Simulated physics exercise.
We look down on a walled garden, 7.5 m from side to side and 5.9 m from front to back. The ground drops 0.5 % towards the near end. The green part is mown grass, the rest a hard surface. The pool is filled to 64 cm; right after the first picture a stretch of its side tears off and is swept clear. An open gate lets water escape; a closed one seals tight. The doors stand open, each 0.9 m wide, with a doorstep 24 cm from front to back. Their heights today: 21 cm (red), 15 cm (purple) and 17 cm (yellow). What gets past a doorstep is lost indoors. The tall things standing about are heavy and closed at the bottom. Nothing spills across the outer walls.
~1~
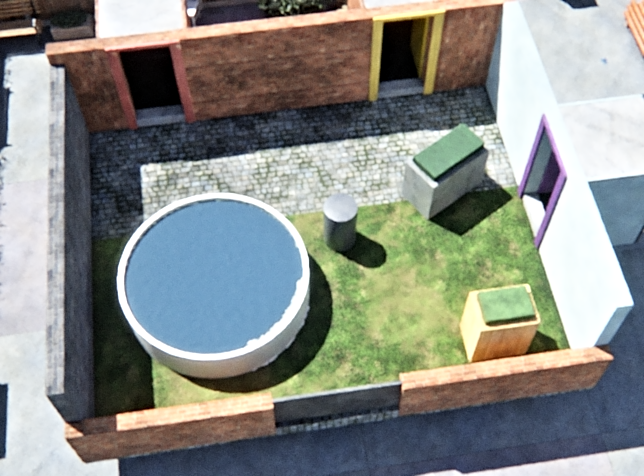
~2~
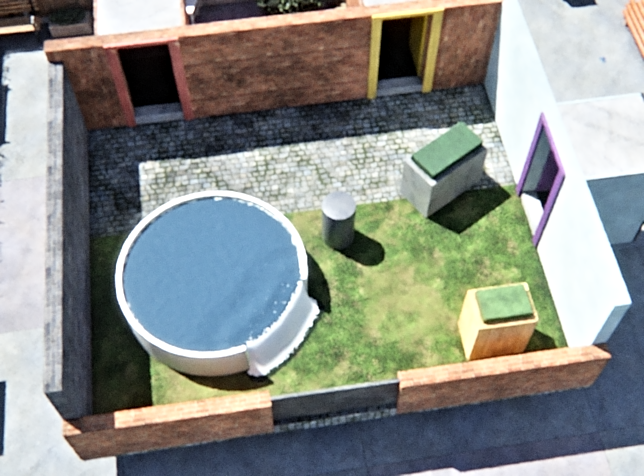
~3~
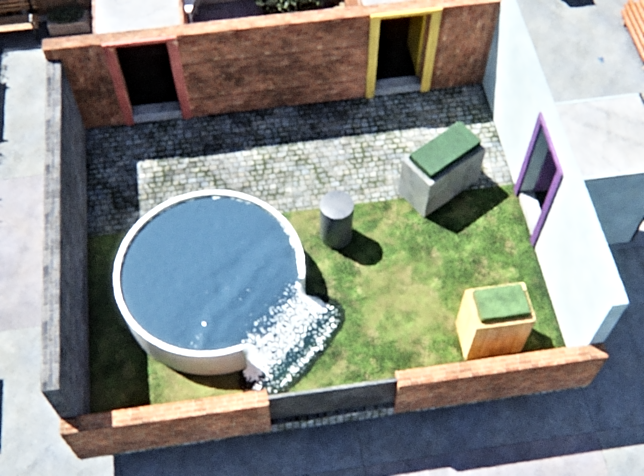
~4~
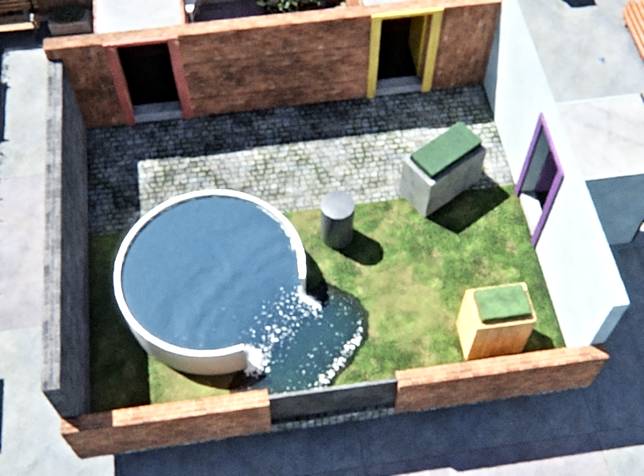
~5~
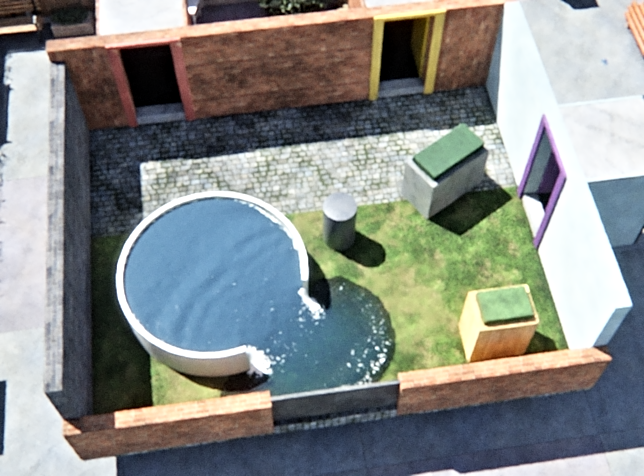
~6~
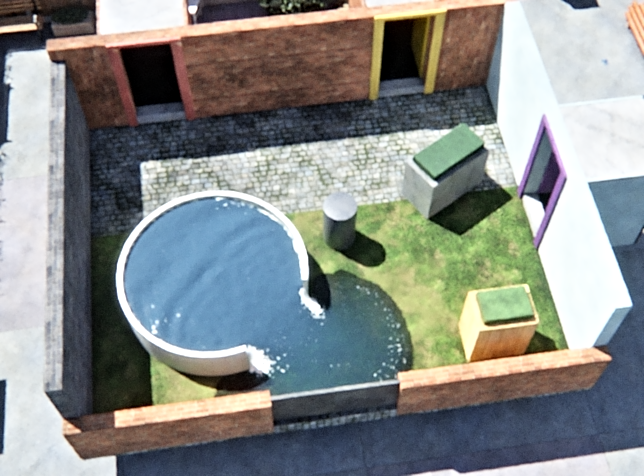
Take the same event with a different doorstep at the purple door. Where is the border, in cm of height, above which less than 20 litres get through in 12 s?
At least 16 cm or so.
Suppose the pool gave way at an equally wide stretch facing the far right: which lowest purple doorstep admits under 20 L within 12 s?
Then roughly 8.5 cm.
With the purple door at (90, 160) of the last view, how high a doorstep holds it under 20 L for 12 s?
About 9.5 cm.
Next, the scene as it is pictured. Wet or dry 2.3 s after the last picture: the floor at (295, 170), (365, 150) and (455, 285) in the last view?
In turn: Still dry, dry, flooded.
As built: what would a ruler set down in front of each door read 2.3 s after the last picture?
In cm: Red 0, purple 2, yellow 0.
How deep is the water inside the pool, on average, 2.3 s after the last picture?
Some 32 cm.
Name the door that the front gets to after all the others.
Last comes the red one.
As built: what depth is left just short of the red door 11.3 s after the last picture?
Roughly 11.5 cm deep.
Then, 0.7 s after the last picture water covers 20 % of the floor, deepest (46 cm) near (308, 406); it has not reached the purple door.
Then, 2.3 s after the last picture water covers 40 % of the floor, deepest (43 cm) near (570, 370); it has not reached the purple door.
Then, 11.3 s after the last picture water covers 100 % of the floor, deepest (14 cm) near (114, 277); 10 cm at the purple door, 32 litres in over its 15 cm doorstep.
At the purple door as built, the water peaked near 23 cm, 4.5 s after the last picture.
Run again over the same 12 s with other heights there, 39 litres in over 14.5 cm, 4 litres over 20 cm. The limit of 20 litres is kept from about 16 cm up.
